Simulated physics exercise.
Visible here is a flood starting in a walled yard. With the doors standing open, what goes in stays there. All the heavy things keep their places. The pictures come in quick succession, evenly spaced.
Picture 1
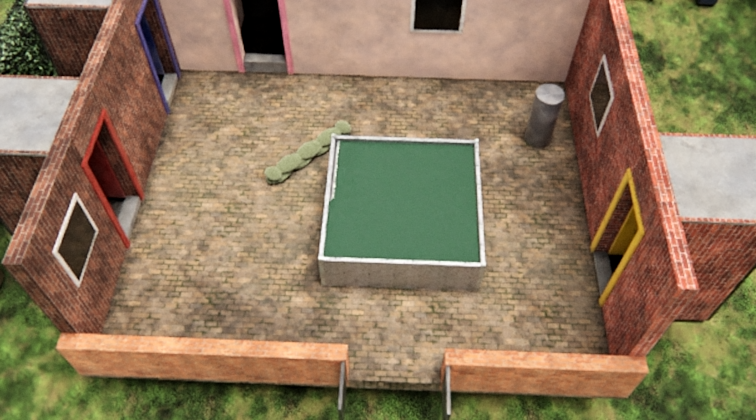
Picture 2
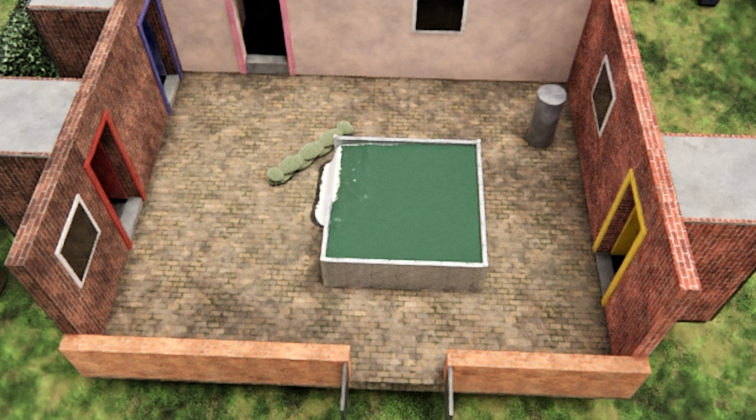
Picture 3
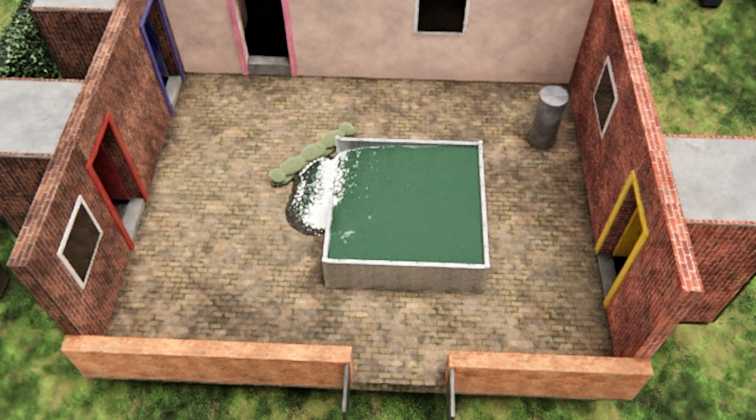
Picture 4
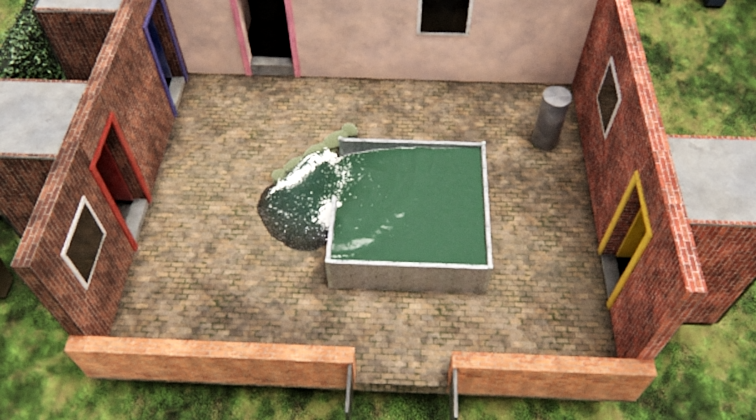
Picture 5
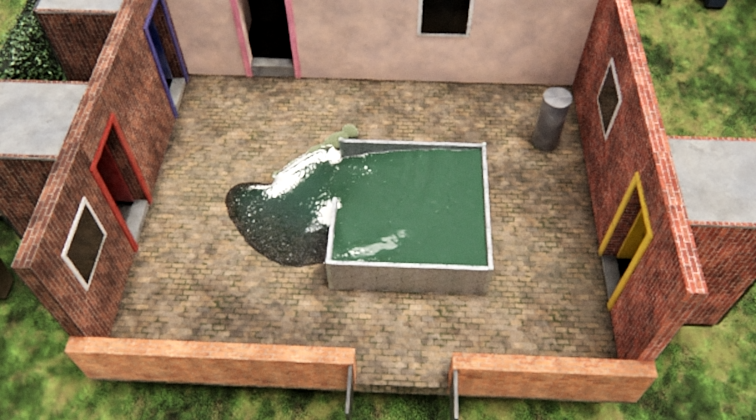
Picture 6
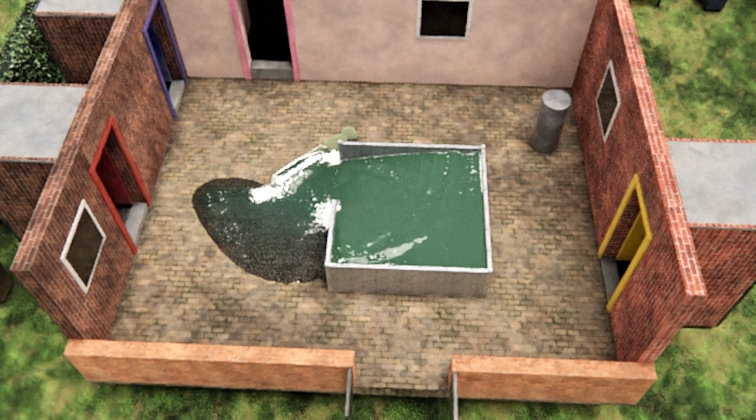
Walled brick yard with open doors, green water bursting from the left side of a square tank and spreading left across the paving.
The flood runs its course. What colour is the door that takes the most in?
It is red.
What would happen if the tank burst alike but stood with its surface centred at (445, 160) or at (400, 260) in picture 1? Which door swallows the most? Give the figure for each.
Try 1: The blue door; try 2: The one in red.
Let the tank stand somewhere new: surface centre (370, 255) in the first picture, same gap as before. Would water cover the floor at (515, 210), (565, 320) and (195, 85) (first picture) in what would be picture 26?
Point by point, the spots are not hit, not hit and hit.
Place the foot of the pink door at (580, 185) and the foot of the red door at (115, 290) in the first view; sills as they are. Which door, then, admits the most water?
That would be the red one.
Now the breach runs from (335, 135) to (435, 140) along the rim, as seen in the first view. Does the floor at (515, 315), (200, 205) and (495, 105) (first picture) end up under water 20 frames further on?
The first spot is left untouched, the second is left untouched and the third is soaked through.
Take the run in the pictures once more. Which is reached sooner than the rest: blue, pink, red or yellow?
That'd be the red one, I think.
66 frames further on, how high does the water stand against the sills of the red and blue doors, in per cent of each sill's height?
I'd say around 90 and 80 in a hundred.
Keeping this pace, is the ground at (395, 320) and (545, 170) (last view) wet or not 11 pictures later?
The first spot is spared and the second is spared.
A moment on, water covers 25 % of the floor; pink door not reached, yellow door not reached, blue door not reached, red door some in.
Next, water covers 45 % of the floor; pink door wet at the sill, nothing in, yellow door not reached, blue door wet at the sill, nothing in, red door a lot in.
Then, water covers 60 % of the floor; pink door wet at the sill, nothing in, yellow door not reached, blue door a trickle in, red door a lot in.
Later, water covers 85 % of the floor; pink door wet at the sill, nothing in, yellow door not reached, blue door some in, red door a lot in.
In the end, water covers 95 % of the floor; pink door wet at the sill, nothing in, yellow door some in, blue door some in, red door a lot in; the red door has let in the most.
